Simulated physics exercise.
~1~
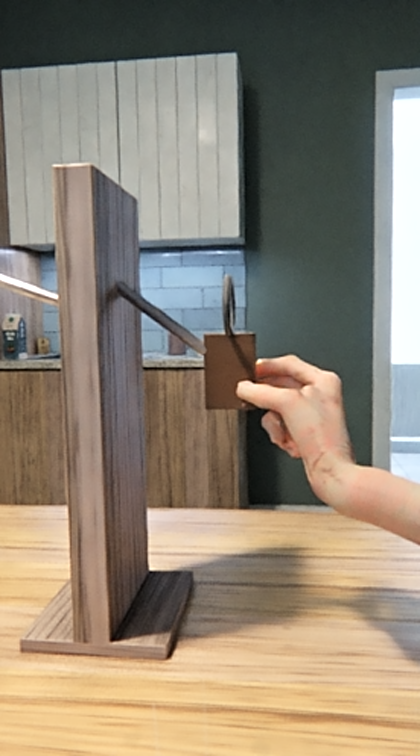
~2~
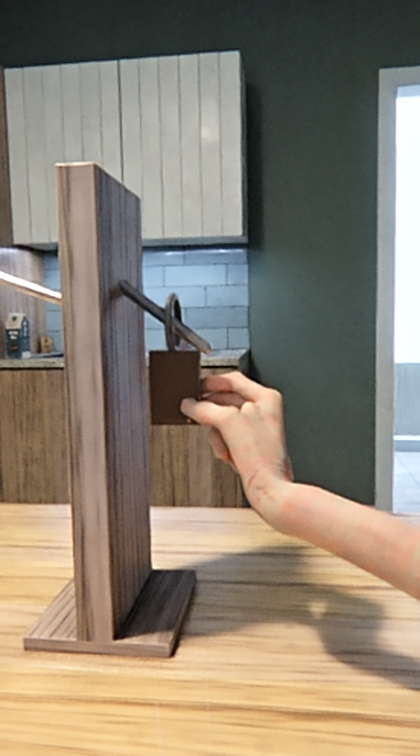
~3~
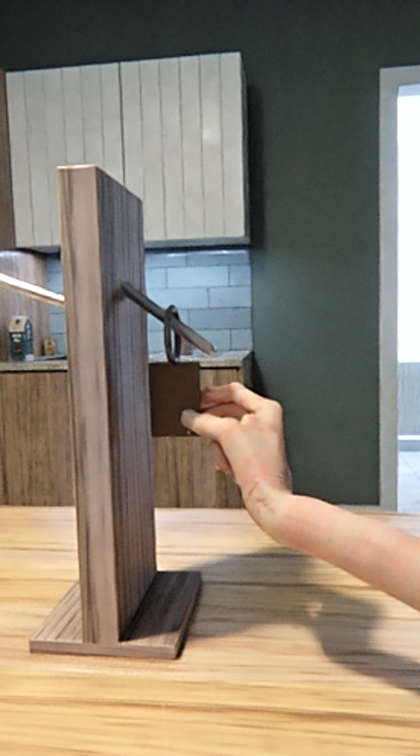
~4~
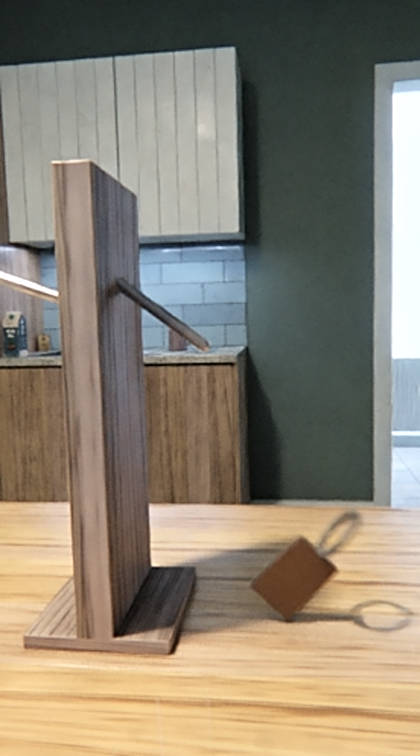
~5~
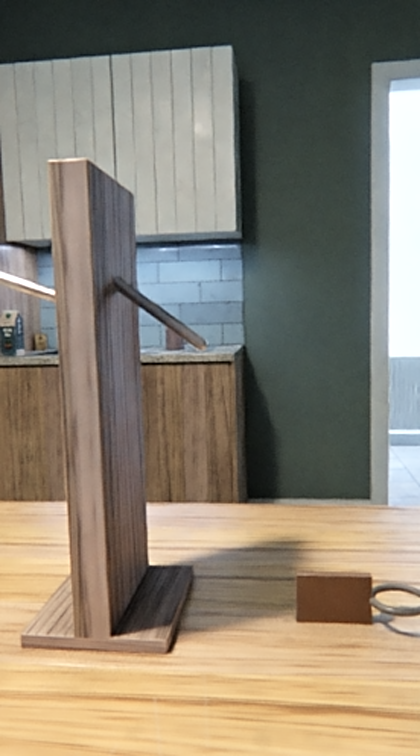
A brown tag with a ring was moved left by a hand onto the sloping peg of a wooden stand and lowered slightly, but once released it slipped off, tumbled down to the right, and ended up lying on the table.
